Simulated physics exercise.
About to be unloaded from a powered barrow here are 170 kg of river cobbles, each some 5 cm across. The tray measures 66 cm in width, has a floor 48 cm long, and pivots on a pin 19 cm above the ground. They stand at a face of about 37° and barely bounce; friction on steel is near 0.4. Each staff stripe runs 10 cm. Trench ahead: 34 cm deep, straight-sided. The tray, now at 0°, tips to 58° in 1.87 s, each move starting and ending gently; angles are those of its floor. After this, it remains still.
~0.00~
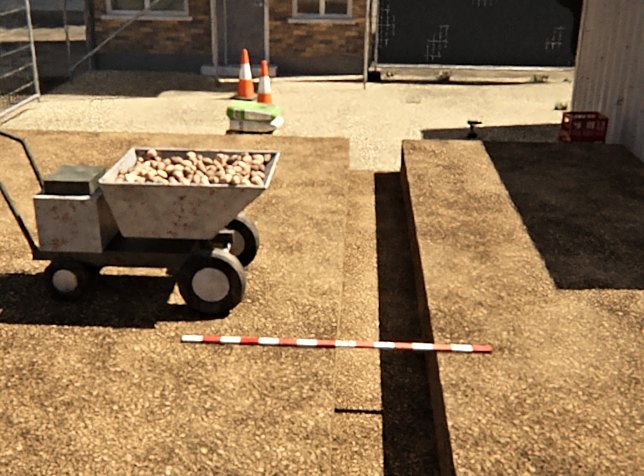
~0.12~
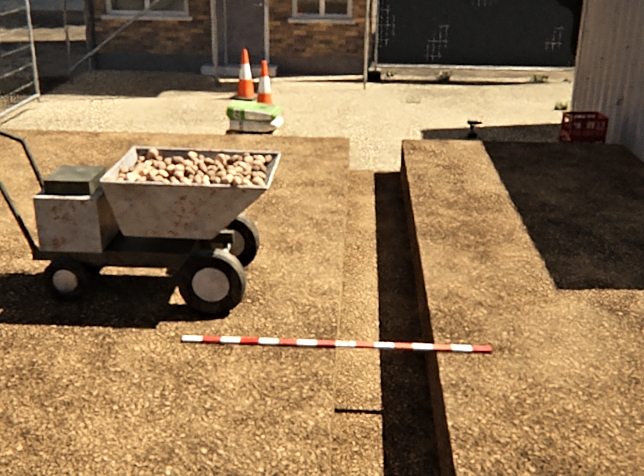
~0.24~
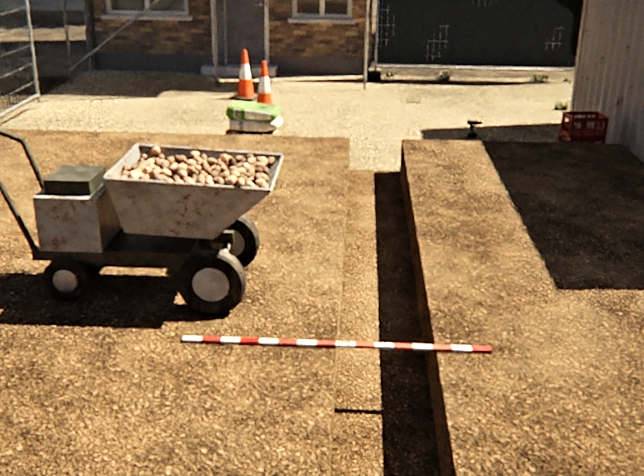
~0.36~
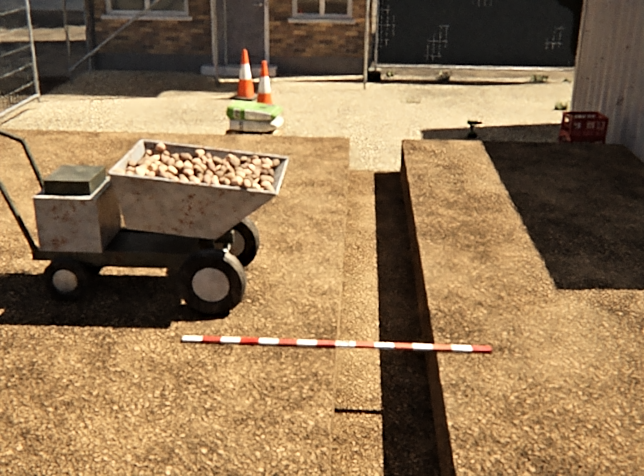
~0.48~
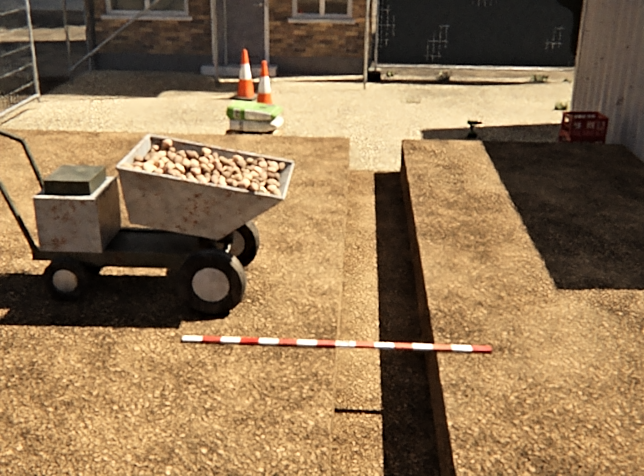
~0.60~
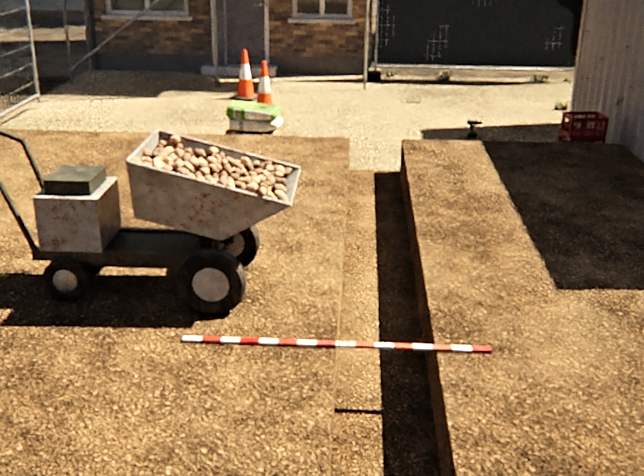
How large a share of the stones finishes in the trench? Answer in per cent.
A share of about 88 per cent.
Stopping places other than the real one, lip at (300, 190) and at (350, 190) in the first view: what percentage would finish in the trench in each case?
Near 90 and near 55 percent.
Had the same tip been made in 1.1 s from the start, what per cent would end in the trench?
It'd be some 90 per cent.
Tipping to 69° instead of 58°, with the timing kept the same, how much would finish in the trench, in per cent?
Then close to 100 per cent.
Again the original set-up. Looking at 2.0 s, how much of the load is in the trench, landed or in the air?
About 25 per cent by then.
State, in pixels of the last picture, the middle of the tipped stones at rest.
Roughly (374, 335), I'd say.
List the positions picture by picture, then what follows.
In the first picture, lip at (266, 188), floor tilted 0°, highest stones at (222, 162).
In the second picture, the tray is at 1°, its lip at (267, 188); the top of the load is at (211, 161); the stones move at 0.1 m/s on average.
In the third picture, lip at (271, 191), floor tilted 3°, highest stones at (198, 162); the stones move at 0.2 m/s on average.
In the fourth picture, lip at (276, 194), floor tilted 6°, highest stones at (187, 160); the stones move at 0.3 m/s on average.
In the fifth picture, the tray is at 10°, its lip at (283, 199); the top of the load is at (163, 155); the stones move at 0.3 m/s on average.
In the sixth picture, the tray is at 14°, its lip at (291, 205); the top of the load is at (167, 150); the stones move at 0.4 m/s on average.
After 1.4 s the floor is at 49°; 100 % in the tray; the foremost stones are at (328, 251).
After 2.0 s the floor is at 58°; 72 % in the tray, 2 % short of the trench, 25 % in the trench; the foremost stones are at (403, 340).
After 2.3 s the floor is at 58°; 47 % in the tray, 1 % short of the trench, 52 % in the trench; the foremost stones are at (421, 348).
After 4.3 s the floor is at 58°; 11 % in the tray, 1 % short of the trench, 88 % in the trench; the foremost stones are at (421, 344).
